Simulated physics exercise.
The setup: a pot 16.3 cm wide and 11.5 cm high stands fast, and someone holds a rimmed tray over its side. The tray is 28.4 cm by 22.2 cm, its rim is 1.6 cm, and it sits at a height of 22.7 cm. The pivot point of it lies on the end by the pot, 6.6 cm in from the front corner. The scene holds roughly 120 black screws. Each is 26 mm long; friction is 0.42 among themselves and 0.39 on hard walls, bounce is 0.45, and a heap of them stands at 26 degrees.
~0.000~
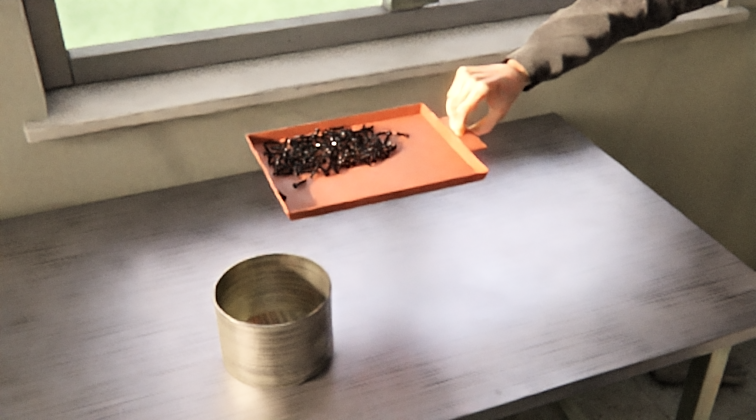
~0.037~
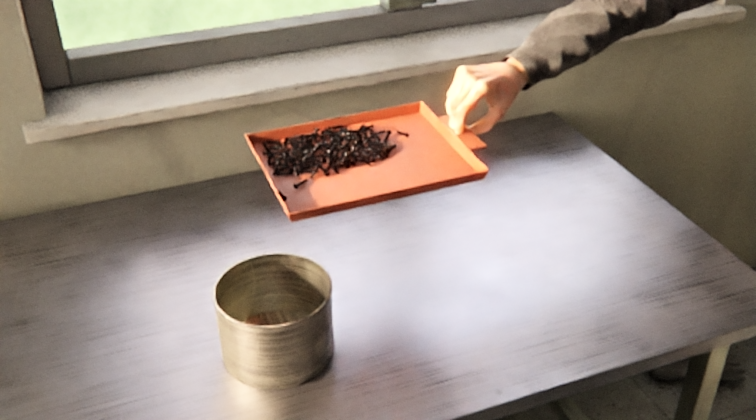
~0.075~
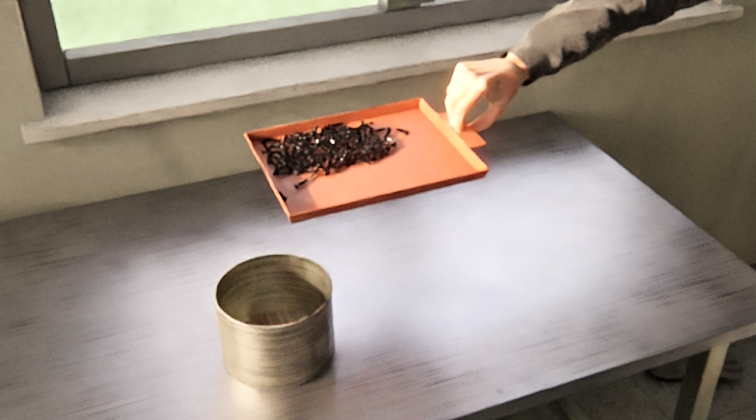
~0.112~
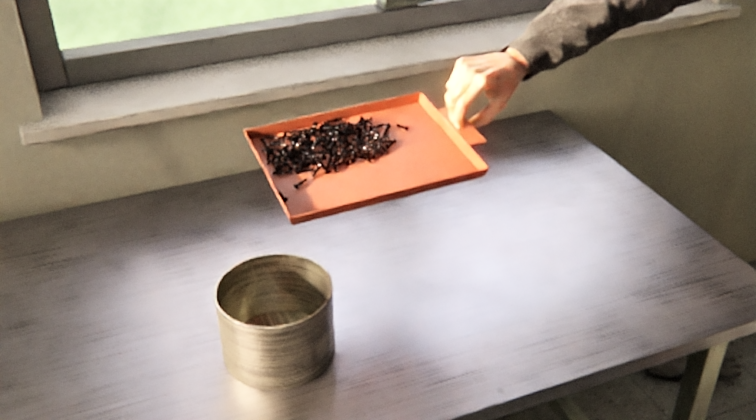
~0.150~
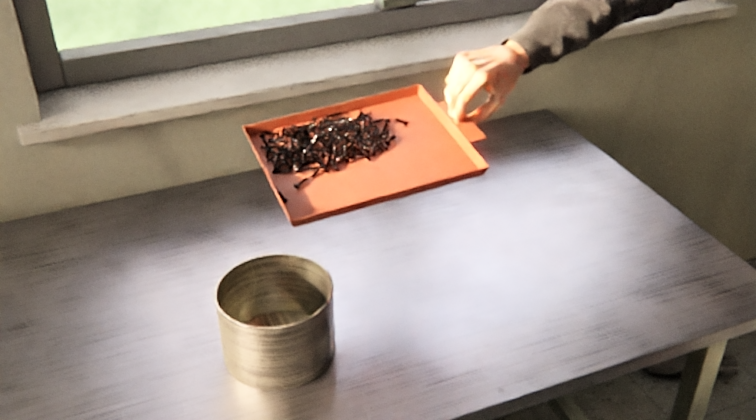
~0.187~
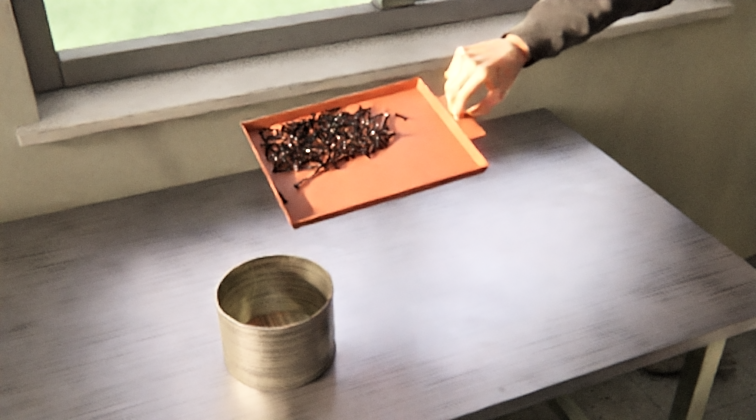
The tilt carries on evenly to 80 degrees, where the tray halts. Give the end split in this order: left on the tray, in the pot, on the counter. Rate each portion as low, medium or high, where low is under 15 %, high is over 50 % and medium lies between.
Tray low, pot high, counter medium.
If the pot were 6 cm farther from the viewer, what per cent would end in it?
Close to 20 per cent, then.
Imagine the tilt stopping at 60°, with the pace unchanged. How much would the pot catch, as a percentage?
Then about 40 per cent.
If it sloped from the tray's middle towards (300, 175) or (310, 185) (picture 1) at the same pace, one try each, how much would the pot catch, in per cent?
First try: About 20 percent; second try: About 80 percent.
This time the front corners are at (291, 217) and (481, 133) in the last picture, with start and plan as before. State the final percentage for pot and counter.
Pot 65 % / counter 30 %.
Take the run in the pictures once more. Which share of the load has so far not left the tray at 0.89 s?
Close to 45 in a hundred parts of the load.
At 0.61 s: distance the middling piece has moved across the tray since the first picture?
8 cm.
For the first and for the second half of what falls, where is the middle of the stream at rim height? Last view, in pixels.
First near (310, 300), later near (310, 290).
Then, at 0.61 s, tilt 44 degrees; the tray holds 100 %, the pot 0 %.
After 0.89 s, tilt 66 degrees; the tray holds 45 %, the pot 25 %.
After 1.27 s, tilt 80 degrees; the tray holds 15 %, the pot 65 %.
In the end, at 2.3 s, tray 0 %, pot 75 %, counter 25 %.
